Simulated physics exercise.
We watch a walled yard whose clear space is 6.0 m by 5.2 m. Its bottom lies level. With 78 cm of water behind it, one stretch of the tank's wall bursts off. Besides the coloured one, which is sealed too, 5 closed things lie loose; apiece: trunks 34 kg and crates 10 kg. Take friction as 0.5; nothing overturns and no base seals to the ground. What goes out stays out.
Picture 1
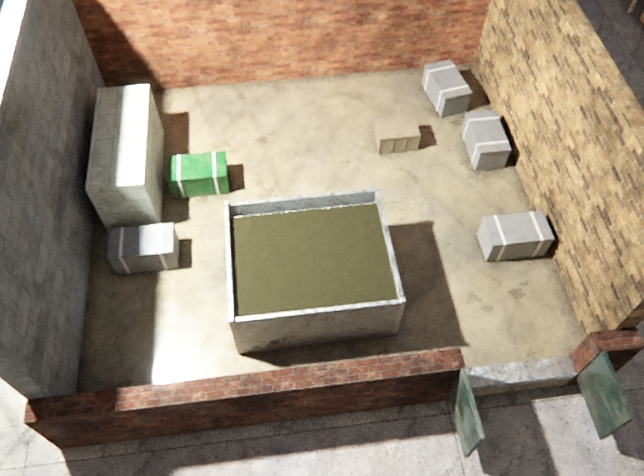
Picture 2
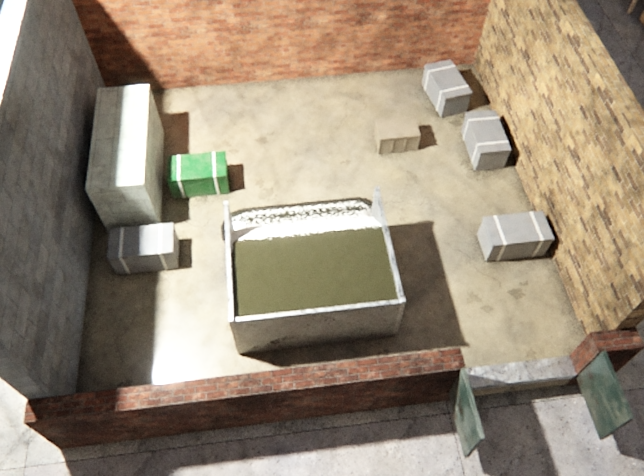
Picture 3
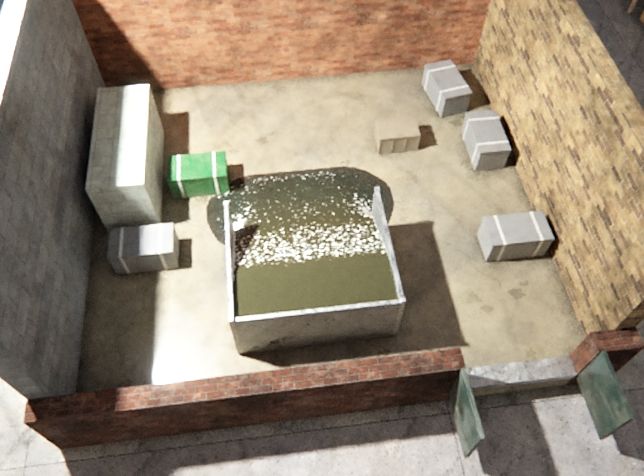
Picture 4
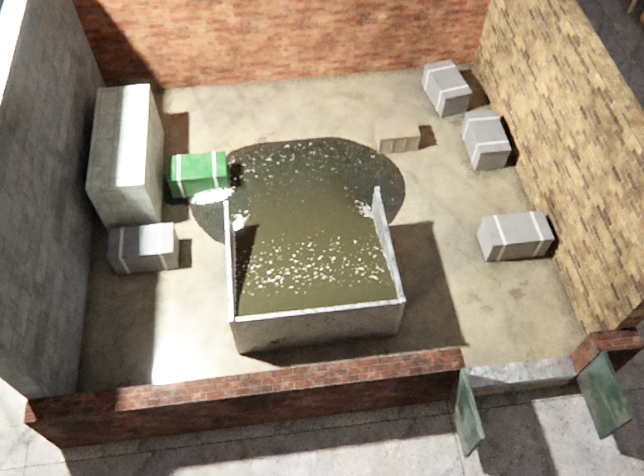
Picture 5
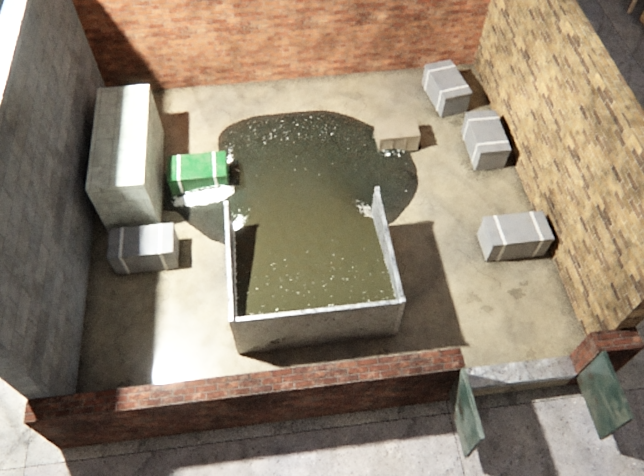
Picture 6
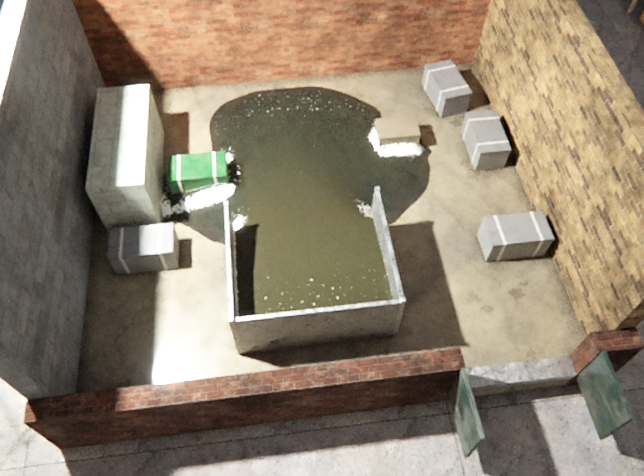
The clip shows a walled yard with scattered boxes and a tank of murky water; the tank's far wall gives way, and water spreads across the floor toward the back, surrounding a green trunk and reaching a small tan box.
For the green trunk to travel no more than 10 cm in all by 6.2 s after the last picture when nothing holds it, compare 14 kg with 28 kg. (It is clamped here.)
For it, neither load is enough.
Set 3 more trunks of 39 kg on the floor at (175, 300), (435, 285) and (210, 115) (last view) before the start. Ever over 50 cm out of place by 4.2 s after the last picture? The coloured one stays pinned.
In turn: Short of it, under, past it.
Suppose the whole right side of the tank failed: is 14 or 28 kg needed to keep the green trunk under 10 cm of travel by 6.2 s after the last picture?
In that case only the higher weight holds it.
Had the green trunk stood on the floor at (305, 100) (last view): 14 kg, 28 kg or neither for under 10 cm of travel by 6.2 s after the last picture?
Neither is enough.
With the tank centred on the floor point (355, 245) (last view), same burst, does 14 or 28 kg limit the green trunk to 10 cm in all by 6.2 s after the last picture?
In that case neither load is enough.
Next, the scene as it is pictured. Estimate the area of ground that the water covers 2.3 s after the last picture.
About 20 m2.
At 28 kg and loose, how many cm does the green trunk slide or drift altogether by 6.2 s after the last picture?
Some 350 cm in all.
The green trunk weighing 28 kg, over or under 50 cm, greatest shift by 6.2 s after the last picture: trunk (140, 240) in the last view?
Answer: Less.
Then, 0.6 s after the last picture the green trunk would be 119 cm from its start with 14 kg and 80 cm from its start with 28 kg; 10 cm of water round it then.
Then, 2.3 s after the last picture the green trunk would be 184 cm from its start with 14 kg and 189 cm from its start with 28 kg; 28 cm of water round it then.
Then, 4.2 s after the last picture the green trunk would be 156 cm from its start with 14 kg and 170 cm from its start with 28 kg; 13 cm of water round it then.
Then, 6.2 s after the last picture the green trunk would be 88 cm from its start with 14 kg and 137 cm from its start with 28 kg; 5 cm of water round it then.
